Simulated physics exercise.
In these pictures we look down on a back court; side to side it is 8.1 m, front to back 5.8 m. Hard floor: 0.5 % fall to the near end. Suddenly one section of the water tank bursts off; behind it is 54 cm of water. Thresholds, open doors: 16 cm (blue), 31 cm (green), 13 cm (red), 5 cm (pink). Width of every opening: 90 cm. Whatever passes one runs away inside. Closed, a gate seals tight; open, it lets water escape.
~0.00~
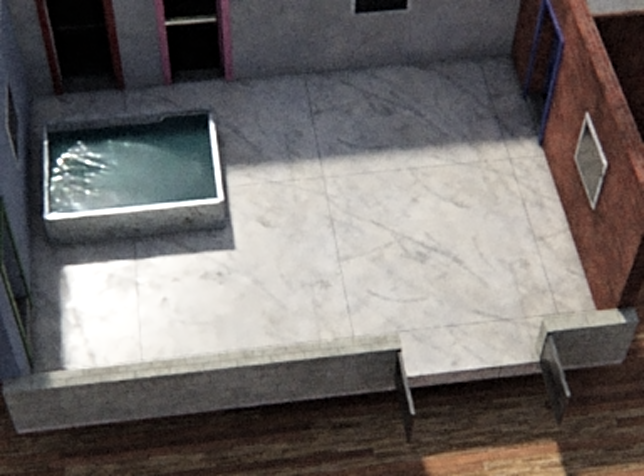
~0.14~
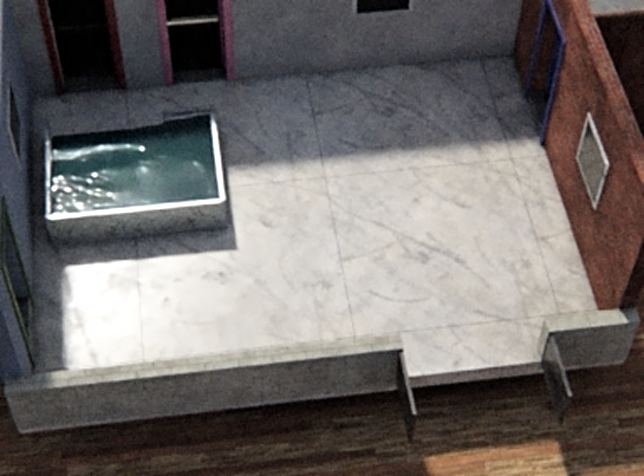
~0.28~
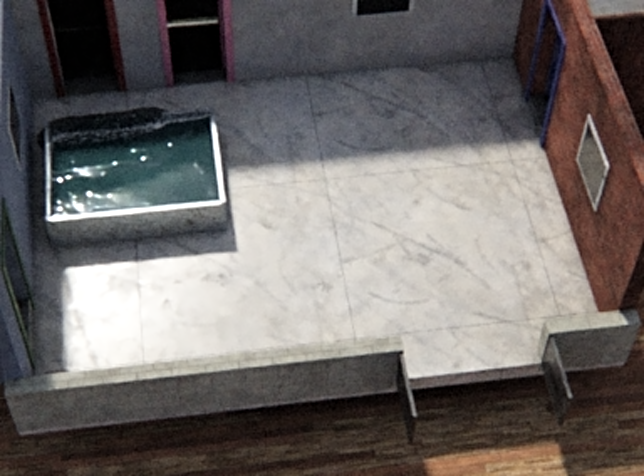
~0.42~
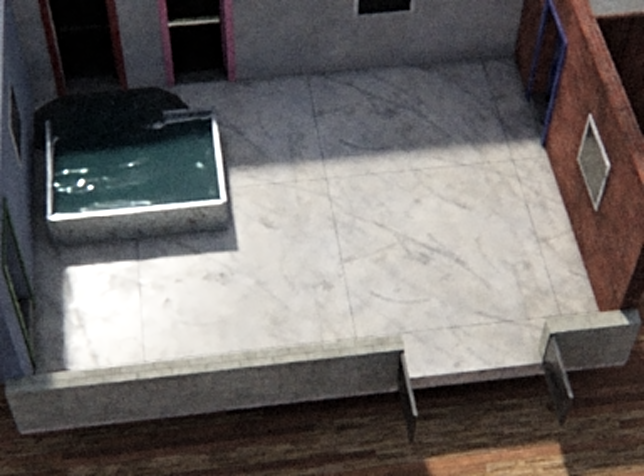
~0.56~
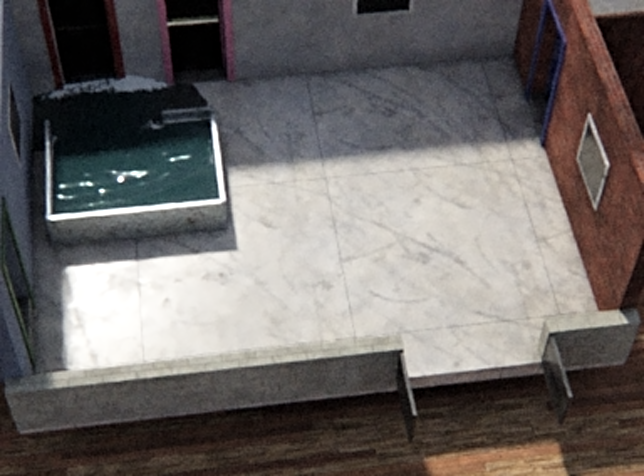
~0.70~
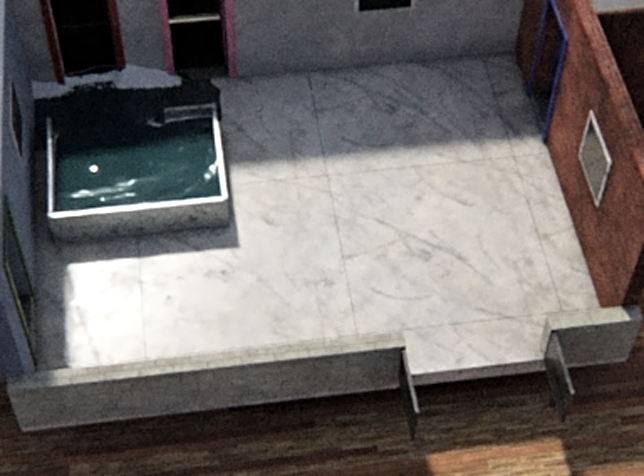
A raised water tank stood in the corner of a pale walled court, its surface rippling, then water poured out over its far side and spread across the floor behind it toward the back wall.
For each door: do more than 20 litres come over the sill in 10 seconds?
Result: Blue door: Limit not crossed, green door: Limit not crossed, red door: Limit crossed, pink door: Limit crossed.
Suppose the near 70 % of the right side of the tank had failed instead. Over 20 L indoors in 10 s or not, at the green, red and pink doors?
At green the amount is beneath the mark, at red it is beneath the mark, and at pink it is beneath the mark.
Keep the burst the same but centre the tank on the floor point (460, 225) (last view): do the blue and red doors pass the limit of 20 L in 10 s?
Result - blue door does not exceed it, red door does not exceed it.
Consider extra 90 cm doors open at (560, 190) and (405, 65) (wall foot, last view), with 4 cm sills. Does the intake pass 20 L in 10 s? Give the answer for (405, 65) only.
Well, for that spot the inflow stays beneath the mark.
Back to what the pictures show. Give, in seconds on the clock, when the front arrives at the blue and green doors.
Blue: 4.5 s; green: 2.8 s.
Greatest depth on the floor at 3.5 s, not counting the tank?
Some 24 cm deep.
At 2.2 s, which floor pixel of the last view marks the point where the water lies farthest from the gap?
I'd put it near pixel (360, 68) of the last picture.
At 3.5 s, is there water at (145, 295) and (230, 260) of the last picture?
I'd say spared, then spared.
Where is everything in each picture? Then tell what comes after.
The first frame shows the water tank at (131, 164) is whole and still, 54 cm deep.
In the second frame, the front is at a hidden place, 0.9 m from the gap on the water tank's far side; 0.2 m2 of floor is under water; 54 cm left at the back of the water tank.
In the third frame, water pours out on the water tank's far side and has run 1.1 m, to (45, 136); typically 9 cm deep outside, 54 cm at the water tank's back.
In the fourth frame, the front is at (35, 122), 1.4 m from the gap on the water tank's far side; 2.4 m2 of floor is under water; 54 cm left at the back of the water tank.
In the fifth frame, the front is at (183, 84), 1.7 m from the gap on the water tank's far side; 3.0 m2 of floor is under water; 52 cm left at the back of the water tank.
In the sixth frame, the front is at (203, 80), 2.0 m from the gap on the water tank's far side; 3.2 m2 of floor is under water; 46 cm left at the back of the water tank.
After 1.4 s water covers 10 % of the floor and is deepest (42 cm) near (69, 103); blue door not reached, green door not reached, red door 41 cm at the sill, 128 L in, pink door 11 cm at the sill, 6 L in.
After 2.2 s water covers 15 % of the floor and is deepest (38 cm) near (36, 98); blue door not reached, green door not reached, red door 38 cm at the sill, 297 L in, pink door 10 cm at the sill, 19 L in.
After 3.5 s water covers 35 % of the floor and is deepest (24 cm) near (47, 97); blue door not reached, green door 5 cm at the sill, 0 L in, red door 24 cm at the sill, 436 L in, pink door 10 cm at the sill, 35 L in.
After 6.0 s water covers 55 % of the floor and is deepest (14 cm) near (81, 134); blue door 11 cm at the sill, 0 L in, green door 2 cm at the sill, 0 L in, red door 12 cm at the sill, 474 L in, pink door 8 cm at the sill, 67 L in.
After 10.0 s water covers 85 % of the floor and is deepest (11 cm) near (126, 130); blue door 5 cm at the sill, 0 L in, green door 2 cm at the sill, 0 L in, red door 9 cm at the sill, 474 L in, pink door 6 cm at the sill, 82 L in.
